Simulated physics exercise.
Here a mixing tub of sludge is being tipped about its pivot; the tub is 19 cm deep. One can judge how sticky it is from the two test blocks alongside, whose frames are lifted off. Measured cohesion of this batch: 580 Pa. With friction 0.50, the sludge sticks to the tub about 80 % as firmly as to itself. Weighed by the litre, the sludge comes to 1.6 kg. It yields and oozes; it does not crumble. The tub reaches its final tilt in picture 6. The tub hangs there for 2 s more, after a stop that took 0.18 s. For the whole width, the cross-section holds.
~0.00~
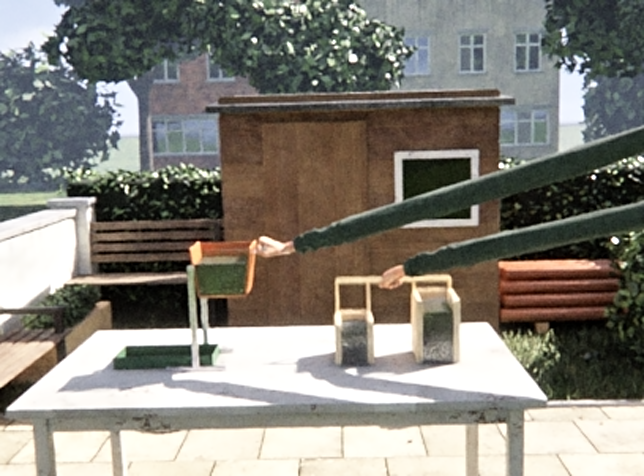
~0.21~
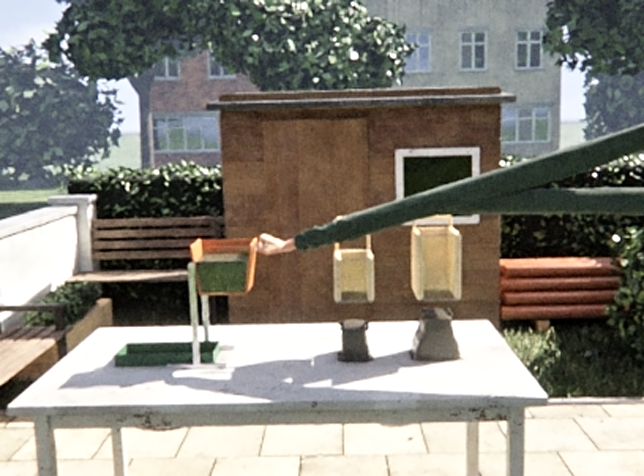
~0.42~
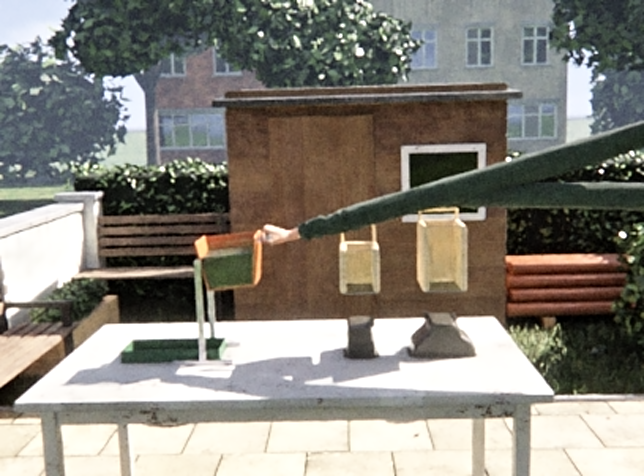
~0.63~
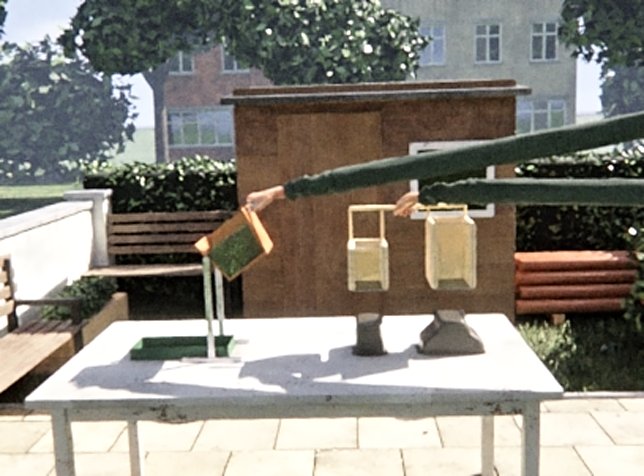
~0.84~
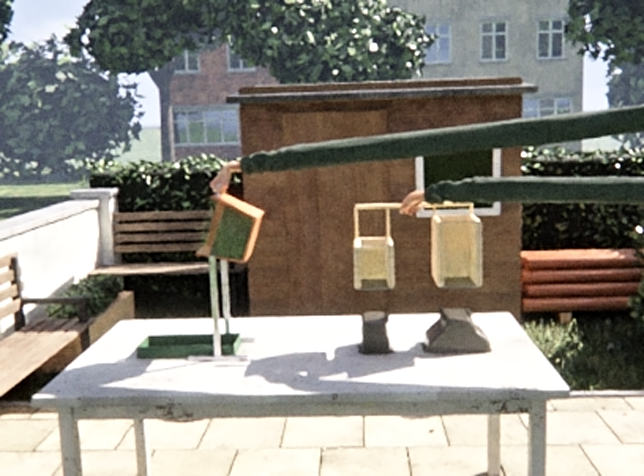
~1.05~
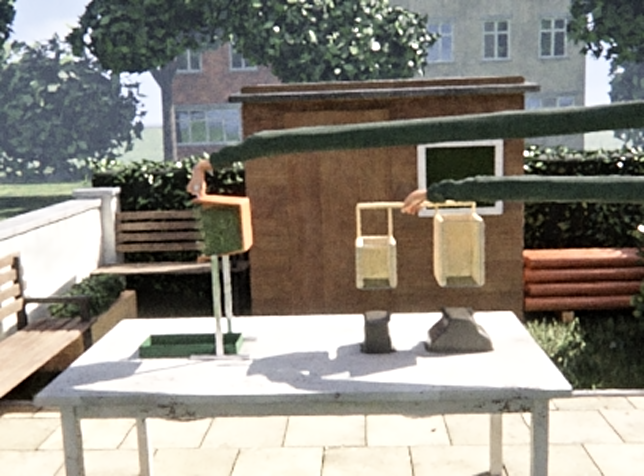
The video shows two long green-sleeved arms at a white outdoor table, one lifting two wooden molds off grey blocks, which slump lower, before the other raises an orange tub's right side and turns it leftward onto its side.
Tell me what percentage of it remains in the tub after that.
Some 46 percent remains in the tub.
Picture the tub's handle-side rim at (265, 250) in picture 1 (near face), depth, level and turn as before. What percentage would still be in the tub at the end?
The tub would keep roughly 35 percent.
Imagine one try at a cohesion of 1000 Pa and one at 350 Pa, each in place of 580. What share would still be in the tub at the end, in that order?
100 %, then 35 %.
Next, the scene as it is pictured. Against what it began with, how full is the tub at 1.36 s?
I'd say close to 55 %.
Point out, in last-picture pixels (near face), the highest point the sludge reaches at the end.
Somewhere near (225, 236) in the last view.
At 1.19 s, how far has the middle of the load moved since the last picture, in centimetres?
Close to 5 centimetres.
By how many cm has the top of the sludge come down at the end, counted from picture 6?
10 cm or so.
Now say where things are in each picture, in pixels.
The first frame shows handle-side rim at (249, 249), tilt 0 degrees; crest of the sludge at (202, 264); block heights 14 cm, 22 cm (left to right).
The second frame shows handle-side rim at (249, 246), tilt 0 degrees; crest of the sludge at (203, 261); block heights 14 cm, 18 cm (left to right).
The third frame shows handle-side rim at (253, 238), tilt 5 degrees; crest of the sludge at (250, 253); block heights 13 cm, 14 cm (left to right).
The fourth frame shows handle-side rim at (241, 211), tilt 35 degrees; crest of the sludge at (248, 226); block heights 13 cm, 14 cm (left to right).
The fifth frame shows handle-side rim at (211, 199), tilt 71 degrees; crest of the sludge at (226, 207); block heights 13 cm, 14 cm (left to right).
The sixth frame shows handle-side rim at (192, 202), tilt 92 degrees; crest of the sludge at (229, 210); block heights 13 cm, 14 cm (left to right).
After 1.19 s, the tub is at 92 degrees and holds 89 %.
After 1.36 s, the tub is at 92 degrees and holds 56 %.
After 1.53 s, the tub is at 92 degrees and holds 46 %.
After 1.70 s, the tub is at 92 degrees and holds 46 %.
After 3.05 s, the tub is at 92 degrees and holds 46 %.
